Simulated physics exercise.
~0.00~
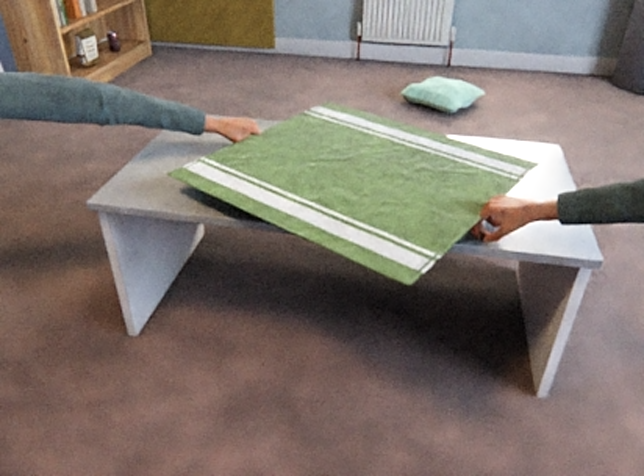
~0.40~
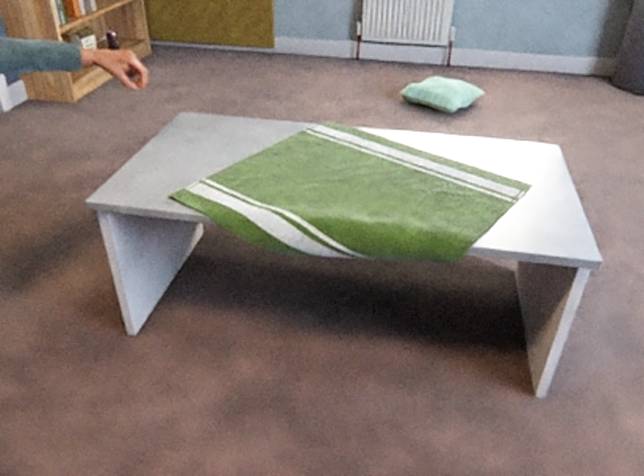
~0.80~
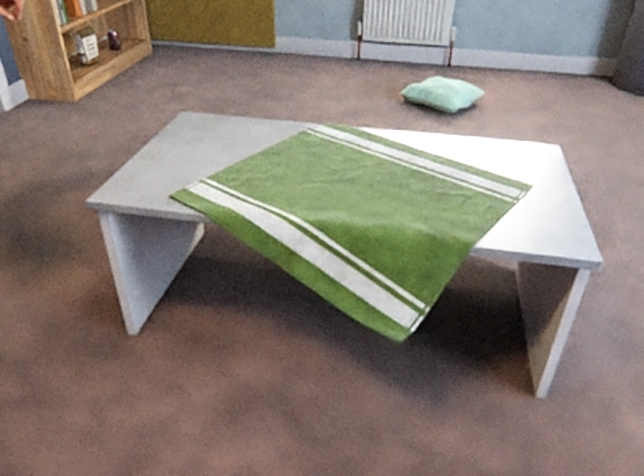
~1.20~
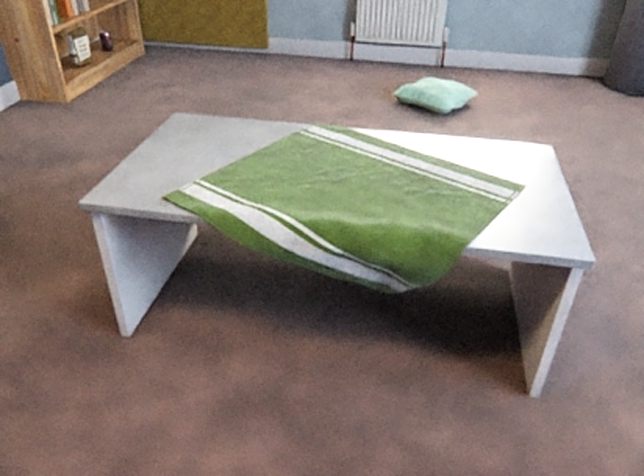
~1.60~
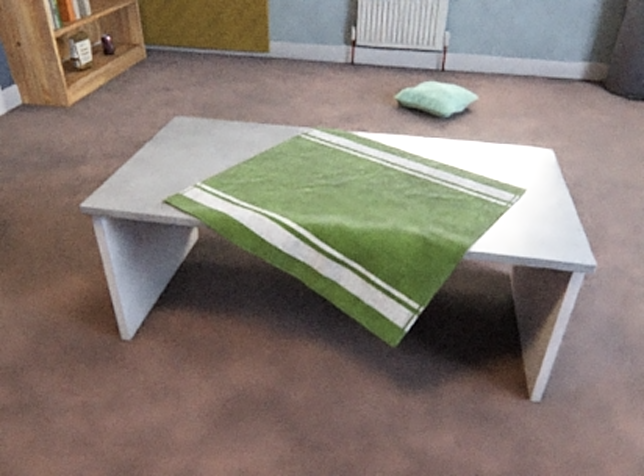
A green hand towel with white stripes is held out level by two hands, one at each side, above a pale desk in a carpeted room with a bookcase, a radiator and a mint cushion behind. The hands let go and it drops onto the desktop, its near corner reaching past the front edge, as the arms withdraw. That loose corner hangs down, then swings up and under a little before dropping again. Most of the cloth stays put on the top. It ends lying askew across the desk, one corner draped over the front edge.
